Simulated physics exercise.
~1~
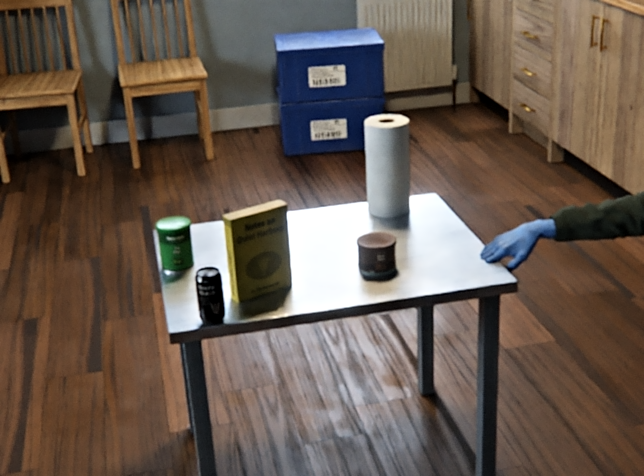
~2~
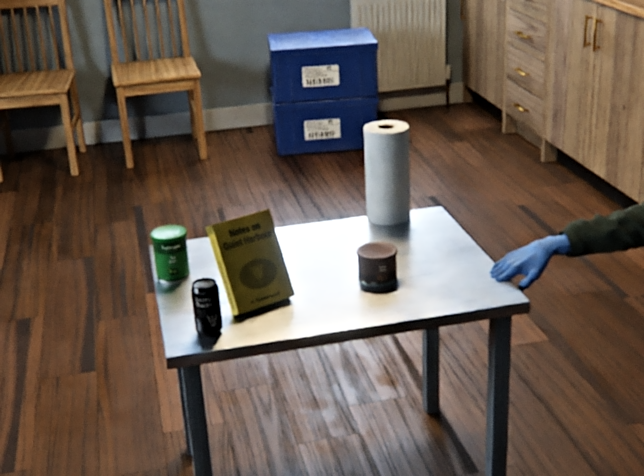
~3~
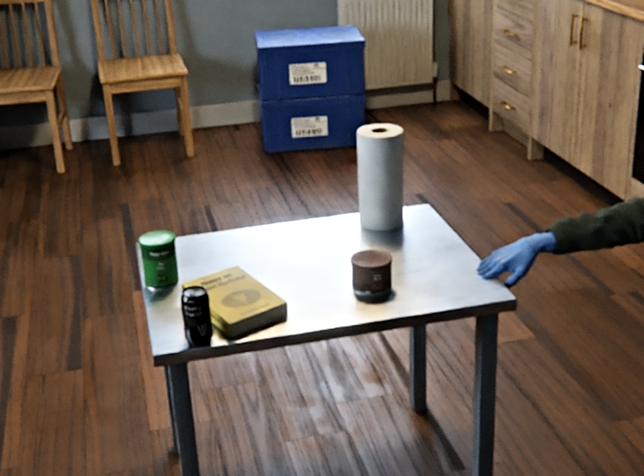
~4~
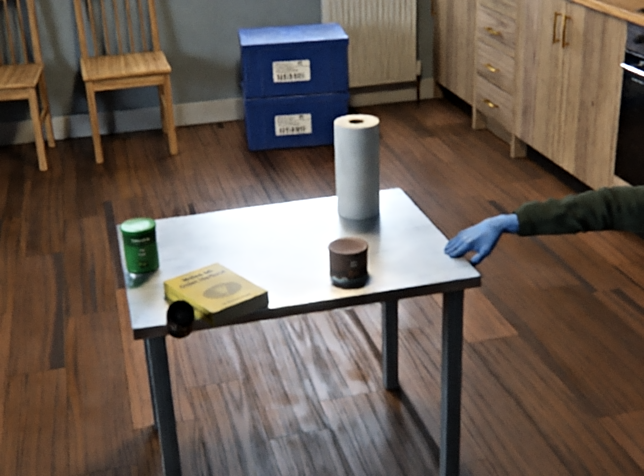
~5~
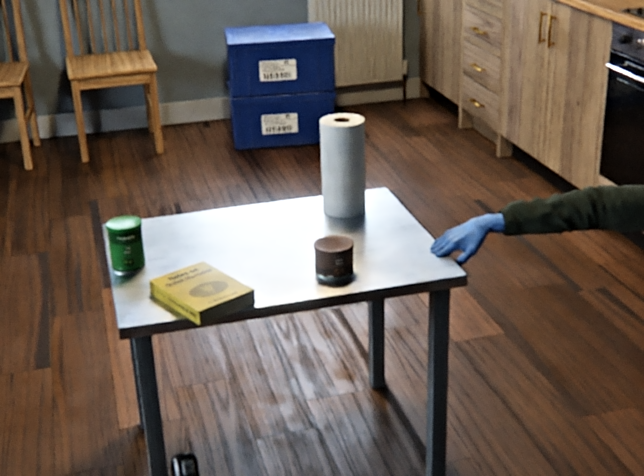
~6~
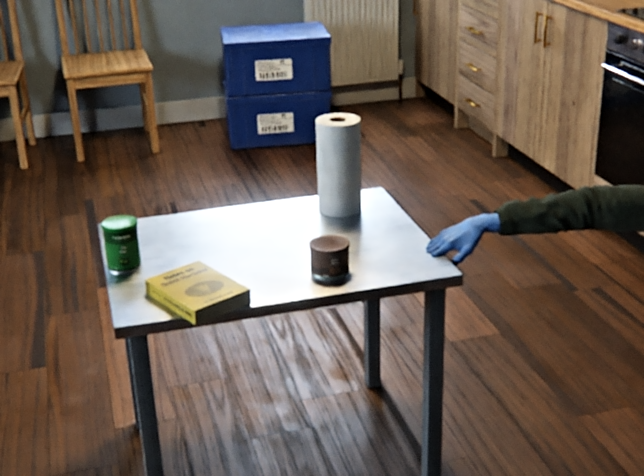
A light work table with a gloved hand at its corner shifted slightly, and the yellow book tipped over onto its side and the black can dropped off the near edge, while the green tin, brown tub and white roll stayed standing.
